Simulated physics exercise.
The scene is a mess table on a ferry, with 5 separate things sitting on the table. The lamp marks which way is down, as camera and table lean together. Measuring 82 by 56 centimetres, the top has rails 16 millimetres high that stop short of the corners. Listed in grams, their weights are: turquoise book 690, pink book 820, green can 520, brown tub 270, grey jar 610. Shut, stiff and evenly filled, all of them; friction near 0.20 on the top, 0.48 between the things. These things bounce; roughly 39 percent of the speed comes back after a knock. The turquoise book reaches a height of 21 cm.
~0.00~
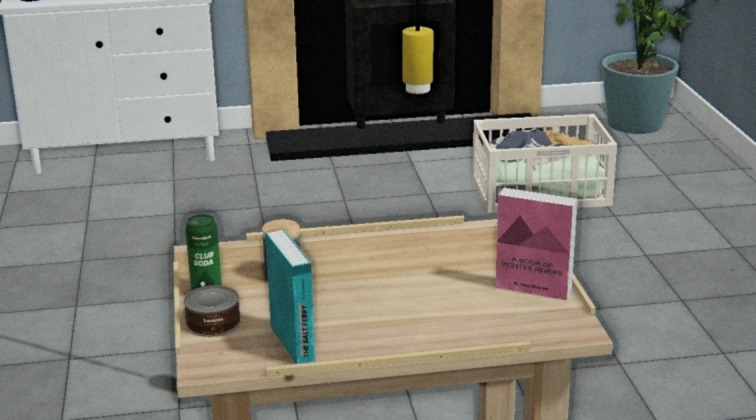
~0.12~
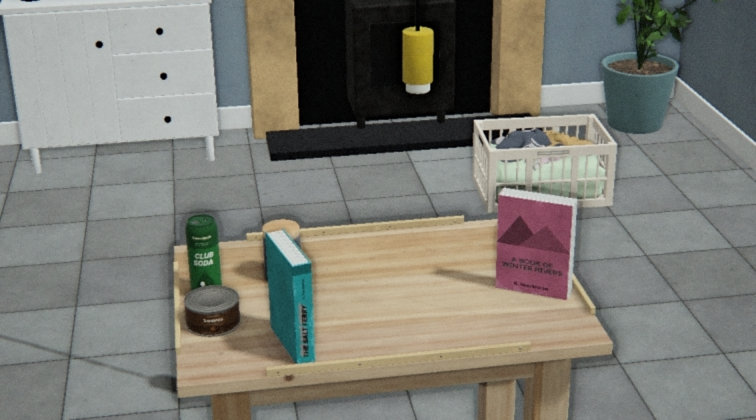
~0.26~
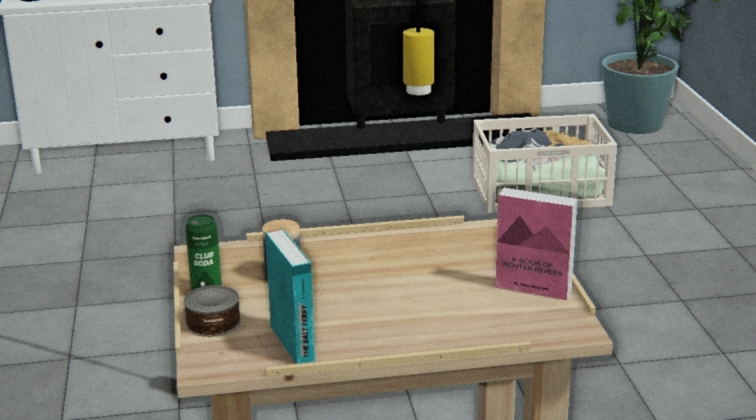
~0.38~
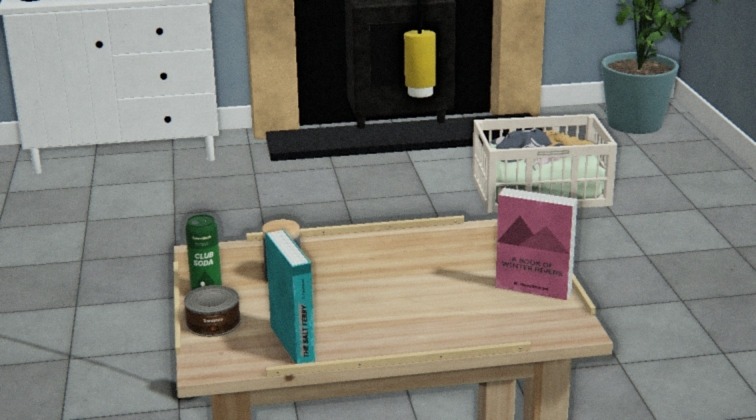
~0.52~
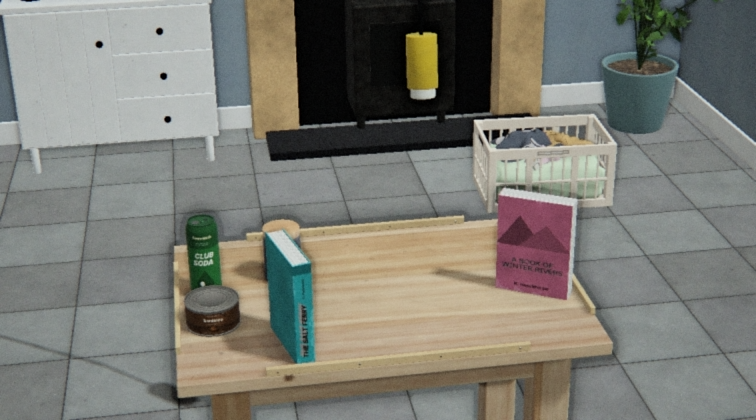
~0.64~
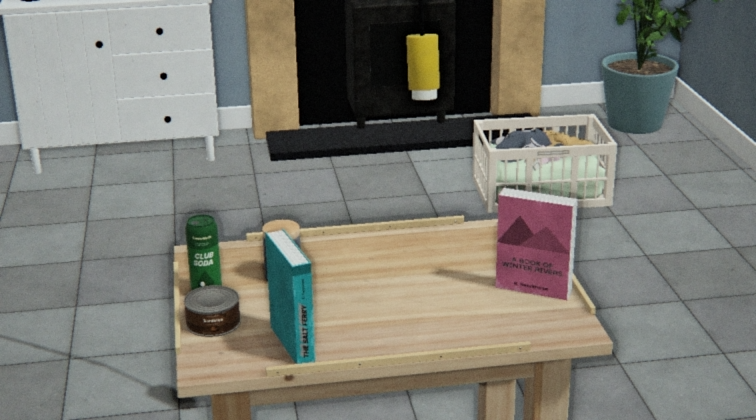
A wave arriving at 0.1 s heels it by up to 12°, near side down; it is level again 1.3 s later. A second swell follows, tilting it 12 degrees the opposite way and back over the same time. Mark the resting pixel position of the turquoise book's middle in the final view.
Rest position: (290, 296).
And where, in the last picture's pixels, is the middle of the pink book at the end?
Its middle settles close to pixel (513, 299).
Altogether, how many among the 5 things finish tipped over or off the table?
1 of them.
Around 1.24 s, heel 2°, near side down; pink book tipped 24° against what carries it.
Around 1.44 s, boat level; pink book on its side.
Around 1.54 s, heel 1°, far side down; pink book on its side.
Around 2.14 s, heel 11°, far side down; pink book on its side.
Finally (3.2 s), on their side or leaning hard on the table, pink book; the other 4 still in place (within 5 cm). Final places as that camera would see them, turquoise book near (290, 296).
